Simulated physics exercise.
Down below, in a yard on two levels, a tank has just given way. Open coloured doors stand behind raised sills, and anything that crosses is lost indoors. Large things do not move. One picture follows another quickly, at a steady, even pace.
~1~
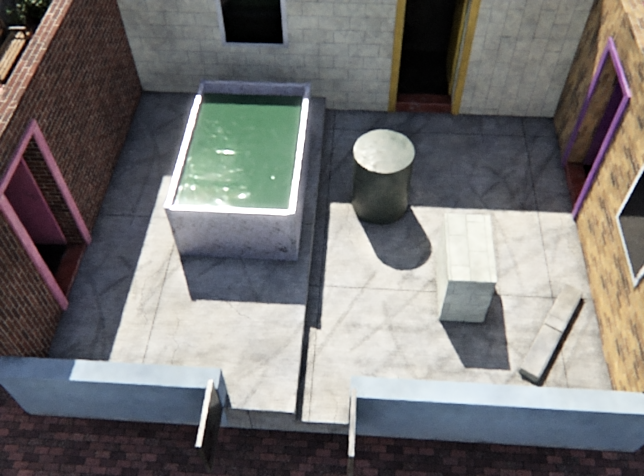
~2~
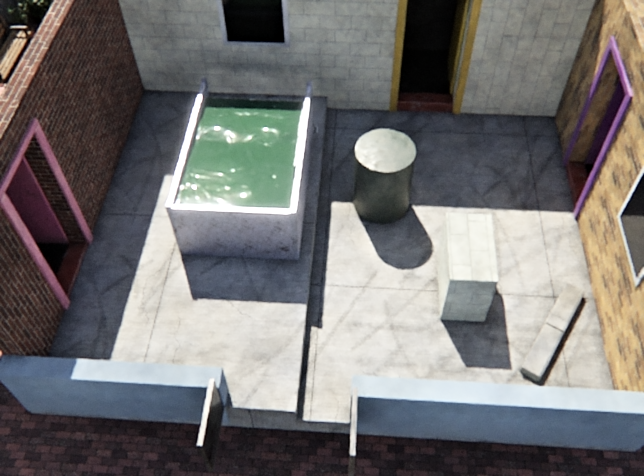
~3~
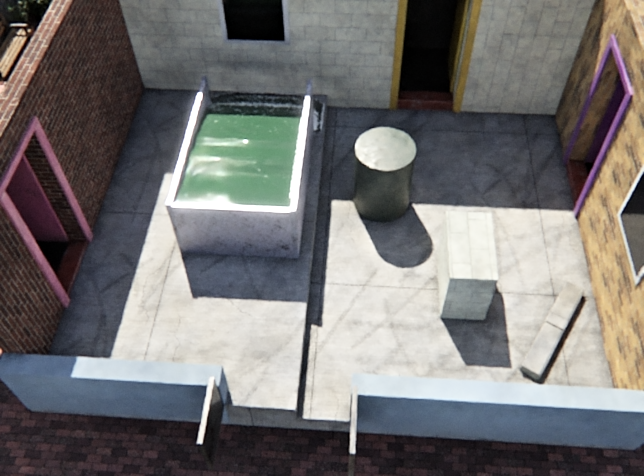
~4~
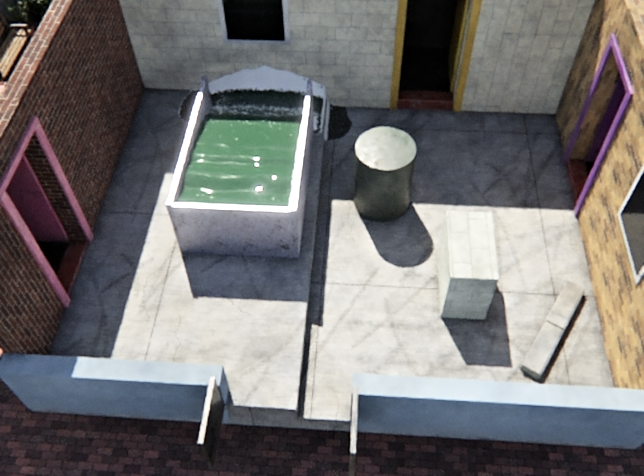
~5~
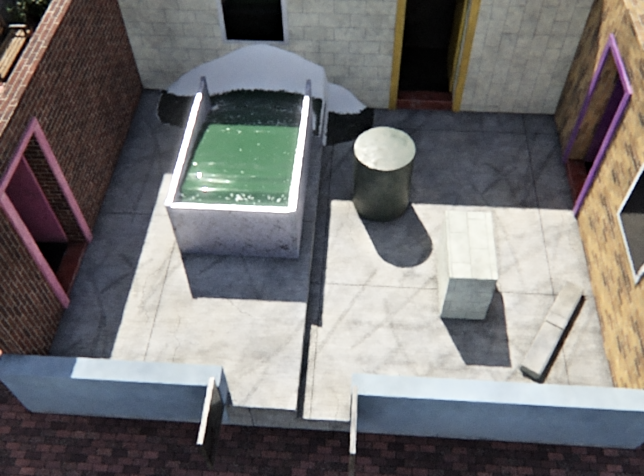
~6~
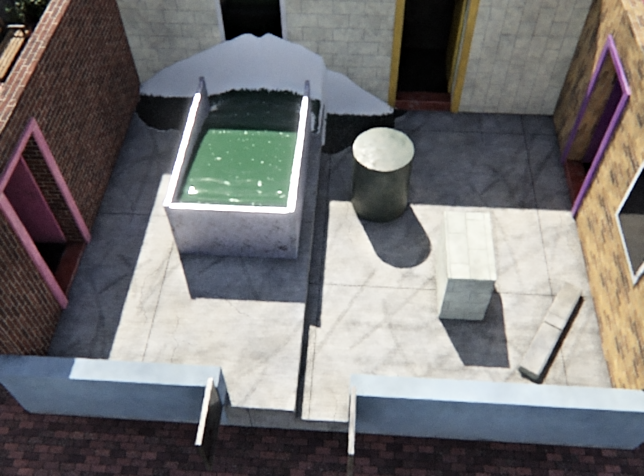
A large open tank of green water in a walled yard lost its far side, and the water sloshed, poured out the back and spread in a widening pale sheet along the rear wall.
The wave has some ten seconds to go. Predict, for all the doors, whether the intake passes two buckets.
Yellow door: Never tops two buckets. Purple door: Tops two buckets. Pink door: Tops two buckets.
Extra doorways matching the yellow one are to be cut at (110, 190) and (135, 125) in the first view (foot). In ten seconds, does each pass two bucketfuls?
The first door ends up below and the second ends up above.
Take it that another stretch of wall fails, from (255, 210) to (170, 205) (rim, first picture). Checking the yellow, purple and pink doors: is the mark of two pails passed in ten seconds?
My take: Yellow stays short of it, purple stays short of it, and pink tops the mark.
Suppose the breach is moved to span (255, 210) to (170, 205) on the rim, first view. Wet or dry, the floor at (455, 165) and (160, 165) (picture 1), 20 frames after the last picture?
One after the other: Dry, awash.
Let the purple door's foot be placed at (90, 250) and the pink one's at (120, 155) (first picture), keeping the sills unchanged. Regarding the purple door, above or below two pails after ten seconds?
As it turns out, the purple door falls short.
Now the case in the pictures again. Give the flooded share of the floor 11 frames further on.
About 50 in a hundred.
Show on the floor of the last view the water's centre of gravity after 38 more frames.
I'd say near (319, 234).
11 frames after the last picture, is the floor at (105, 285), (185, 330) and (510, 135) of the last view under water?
Taking them as listed, they are waterlogged, spared and waterlogged.
A moment on, water covers 25 % of the floor; the yellow door wet at the sill, nothing in, the purple door not reached, the pink door not reached.
Next, water covers 50 % of the floor; the yellow door wet at the sill, nothing in, the purple door under two buckets in, the pink door wet at the sill, nothing in.
Then, water covers 65 % of the floor; the yellow door wet at the sill, nothing in, the purple door over two buckets in, the pink door wet at the sill, nothing in.
Later, water covers 90 % of the floor; the yellow door wet at the sill, nothing in, the purple door far over two buckets in, the pink door over two buckets in.
In the end, water covers 95 % of the floor; the yellow door wet at the sill, nothing in, the purple door far over two buckets in, the pink door over two buckets in.
